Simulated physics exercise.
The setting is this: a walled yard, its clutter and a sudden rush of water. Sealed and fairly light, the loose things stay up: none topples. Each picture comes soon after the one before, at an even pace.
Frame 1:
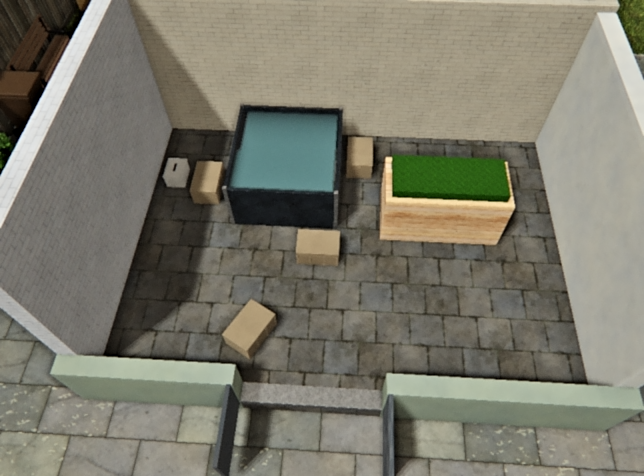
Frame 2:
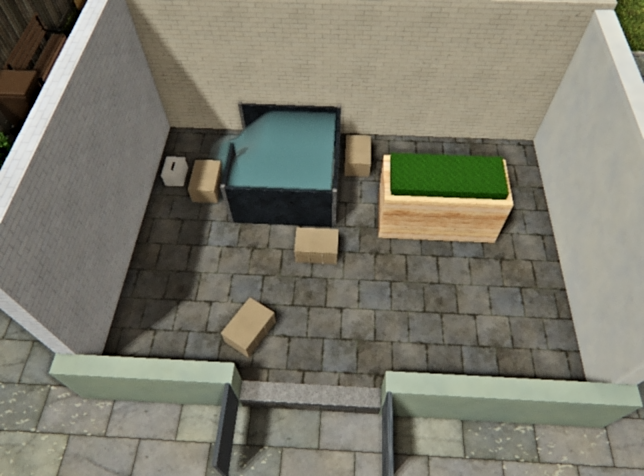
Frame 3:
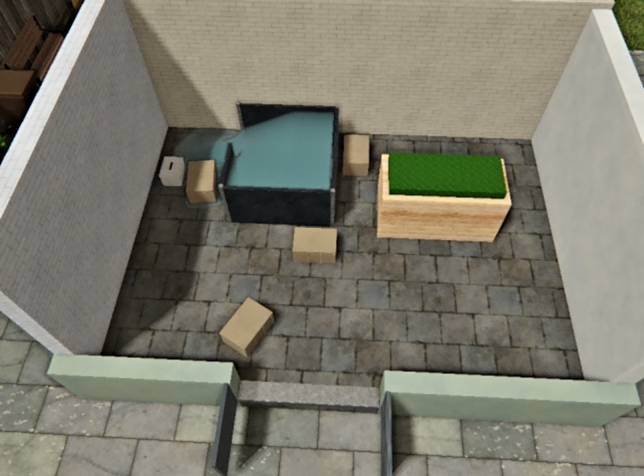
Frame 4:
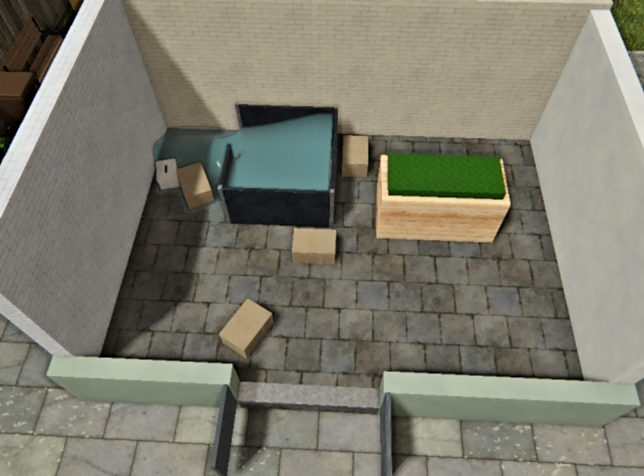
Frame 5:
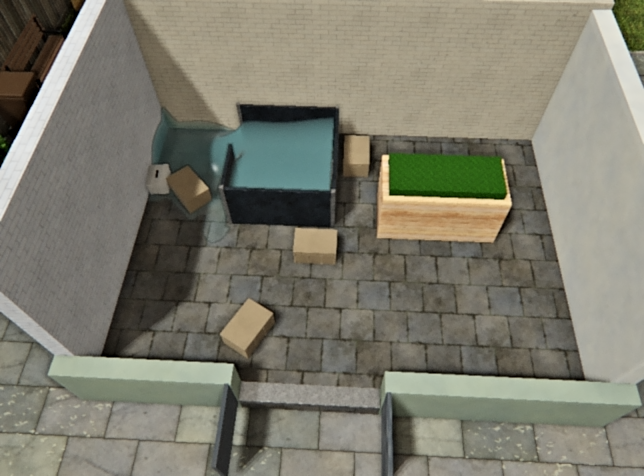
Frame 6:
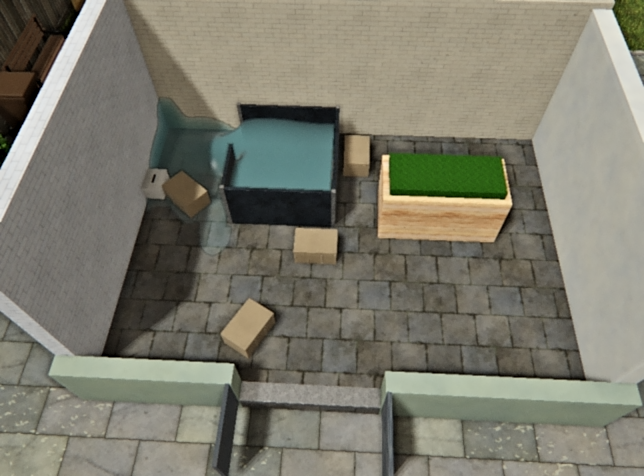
In a walled yard, water burst from the left side of a dark tank and spread to the corner, then pushed a tan box and a small white one beside it toward the left wall.
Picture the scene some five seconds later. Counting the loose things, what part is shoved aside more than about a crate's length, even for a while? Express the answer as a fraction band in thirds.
Fraction band: 1/3 to 2/3.
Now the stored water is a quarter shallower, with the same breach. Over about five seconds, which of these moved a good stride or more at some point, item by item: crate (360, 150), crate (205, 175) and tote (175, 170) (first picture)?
Result by item: Didn't cover it; covered it; covered it.
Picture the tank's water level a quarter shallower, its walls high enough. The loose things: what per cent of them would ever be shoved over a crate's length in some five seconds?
Share moved: Approx. 60 percent.
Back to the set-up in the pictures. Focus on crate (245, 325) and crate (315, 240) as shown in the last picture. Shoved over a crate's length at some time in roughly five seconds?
First one: The full distance; second one: Below that mark.
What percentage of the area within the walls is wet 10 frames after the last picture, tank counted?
Roughly 35 %.
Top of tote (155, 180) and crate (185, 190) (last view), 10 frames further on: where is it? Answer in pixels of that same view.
Look for them at about (157, 357) and about (215, 234).
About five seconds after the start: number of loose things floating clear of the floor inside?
Exactly 1 of them.
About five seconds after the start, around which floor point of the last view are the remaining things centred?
Average floor point: Approx. (333, 244).
A moment on, 2 of 5 are well off their spots; 1 afloat.
Next, 2 of 5 are well off their spots; 1 afloat.
Later, 3 of 5 are well off their spots; 1 afloat.
In the end, 3 of 5 are well off their spots, and 3 have been at some point; 1 afloat.
